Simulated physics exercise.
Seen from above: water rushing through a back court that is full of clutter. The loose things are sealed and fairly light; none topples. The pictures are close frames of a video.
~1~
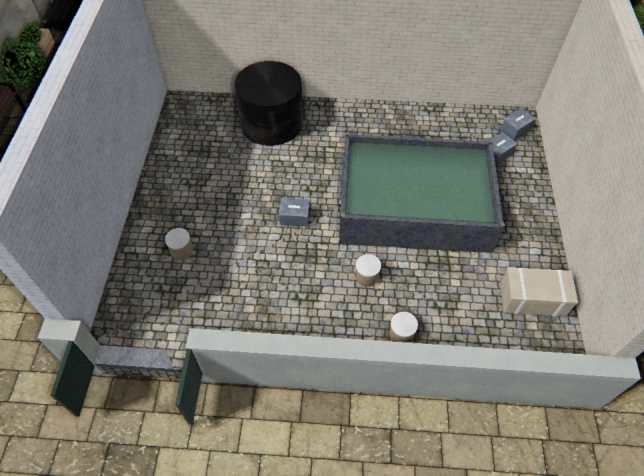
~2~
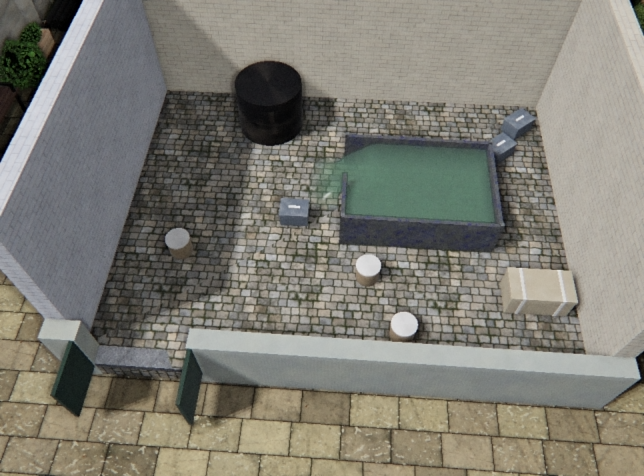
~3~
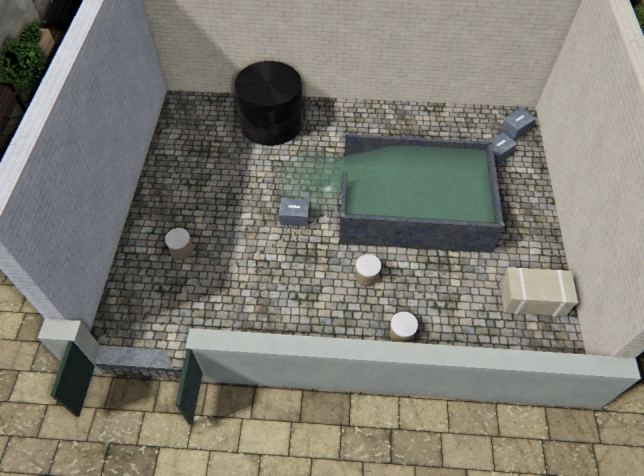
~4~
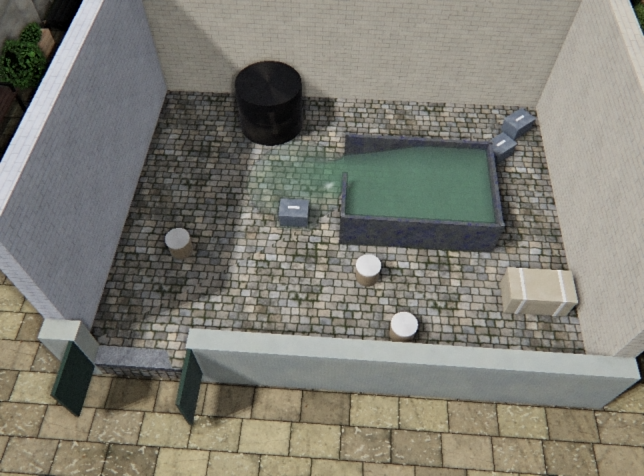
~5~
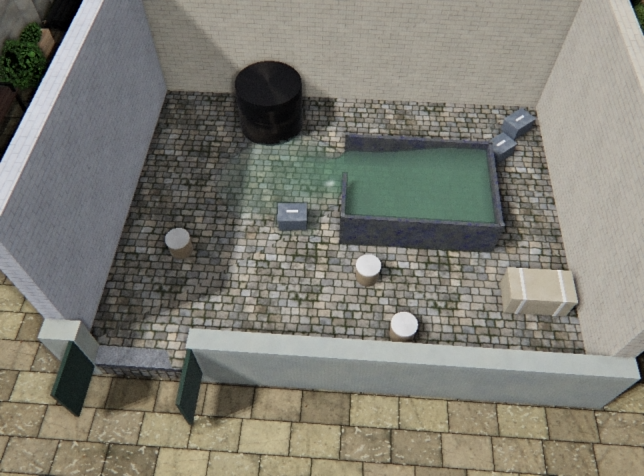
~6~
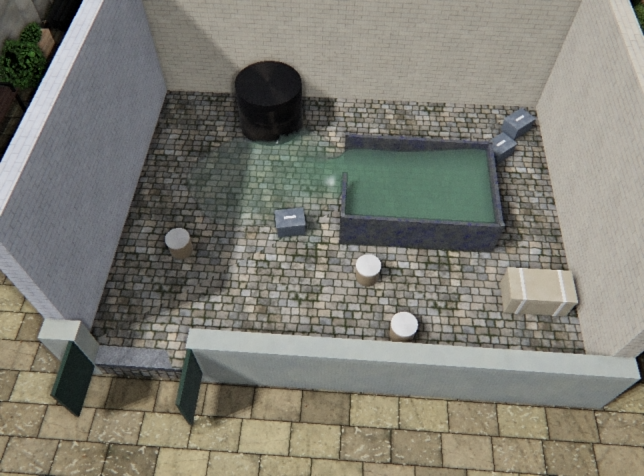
A raised rectangular tank of green water stands right of centre in a walled, cobbled court, seen from above. A black drum sits near the back wall, with small grey boxes, pale-topped cylinders, a cream crate at the right and green gates at the front left. Water pours from the tank's left side and spreads leftward over the cobbles, and the nearest grey box shifts slightly toward the front.
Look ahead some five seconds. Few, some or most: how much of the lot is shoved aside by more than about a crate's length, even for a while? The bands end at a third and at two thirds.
Share: Not even a third.
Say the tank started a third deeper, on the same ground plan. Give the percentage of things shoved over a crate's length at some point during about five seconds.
Some 30 per cent.
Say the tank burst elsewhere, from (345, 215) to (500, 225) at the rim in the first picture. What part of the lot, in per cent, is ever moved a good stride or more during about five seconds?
Close to 90 %.
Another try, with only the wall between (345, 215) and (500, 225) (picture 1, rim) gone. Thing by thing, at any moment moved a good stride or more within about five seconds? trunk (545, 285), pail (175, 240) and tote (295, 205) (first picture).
As listed: Moved that far, that far or more, never so far.
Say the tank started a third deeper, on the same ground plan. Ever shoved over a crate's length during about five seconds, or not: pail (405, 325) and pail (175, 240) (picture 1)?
In turn: Never so far, that far or more.
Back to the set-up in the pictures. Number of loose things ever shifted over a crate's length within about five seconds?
1 of them.
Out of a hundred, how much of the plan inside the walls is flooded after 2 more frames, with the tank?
About 30 per cent.
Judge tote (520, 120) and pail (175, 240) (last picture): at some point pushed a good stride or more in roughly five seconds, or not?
As listed: Short of that, moved that far.
A moment on, 0 of 7 are well off their spots; 0 afloat.
Next, 0 of 7 are well off their spots; 0 afloat.
Later, 1 of 7 are well off their spots; 0 afloat.
In the end, 1 of 7 are well off their spots, and 1 have been at some point; 0 afloat.
